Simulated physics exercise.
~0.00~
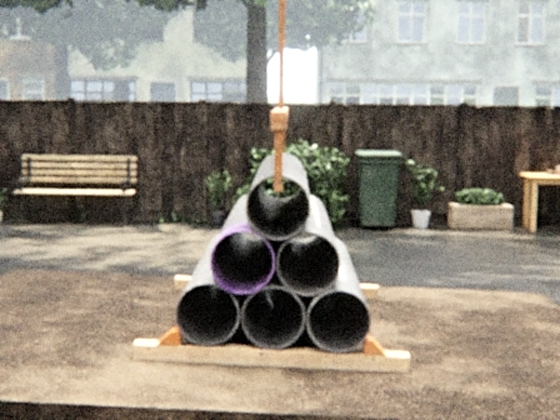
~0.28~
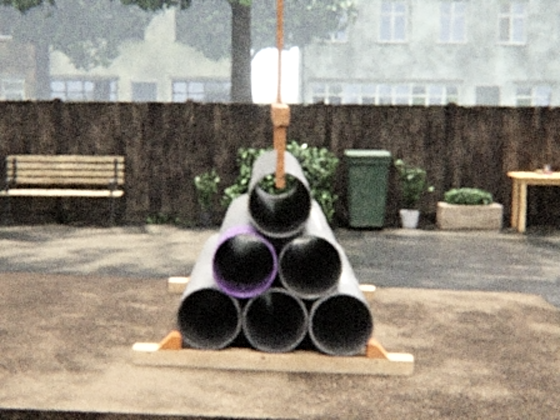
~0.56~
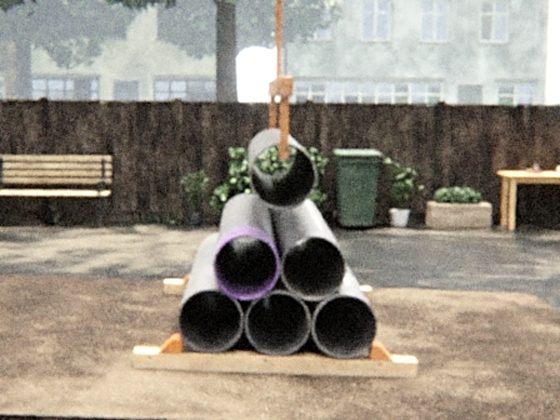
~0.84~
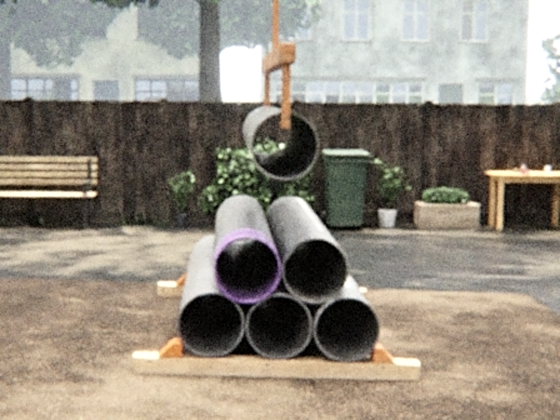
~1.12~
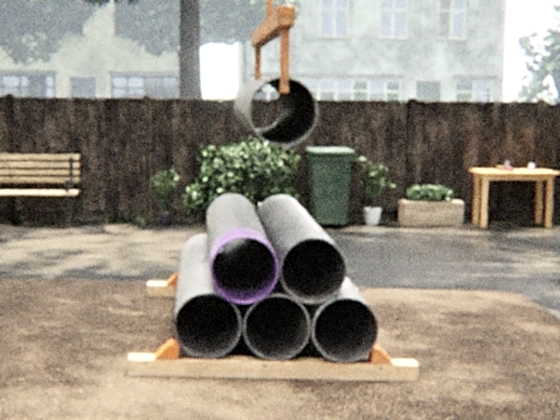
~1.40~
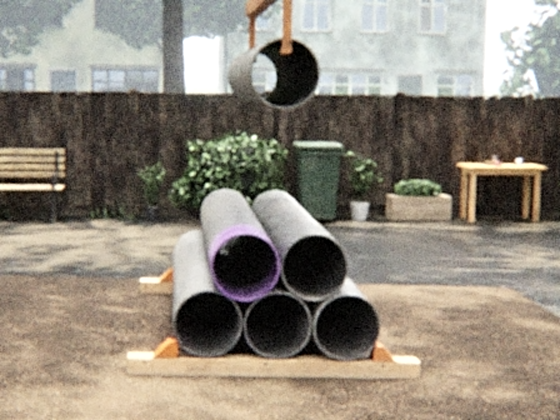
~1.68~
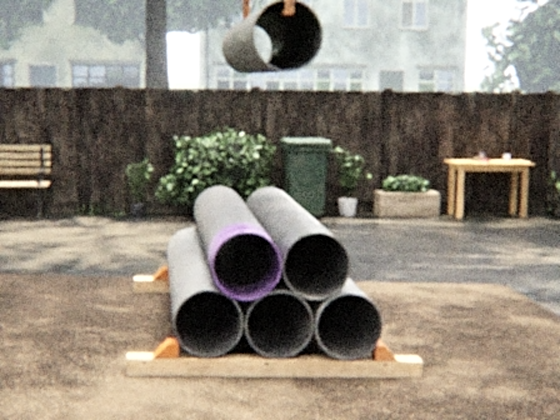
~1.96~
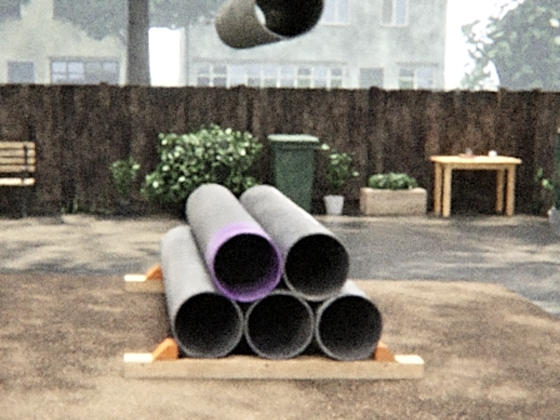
To begin with, six dark grey pipes sit end-on in a neat pyramid on wooden bearers with orange chocks, one in the middle row ringed in purple, in a yard before a dark fence. The top pipe hangs from an orange lifting beam and starts to rise off the two beneath it. It climbs clear of the stack, swivelling a little, while the view drifts slowly sideways. The beam passes out of sight overhead, and the pipe follows until only its lower part shows. The purple-ringed pipe and the other four remain stacked, undisturbed.
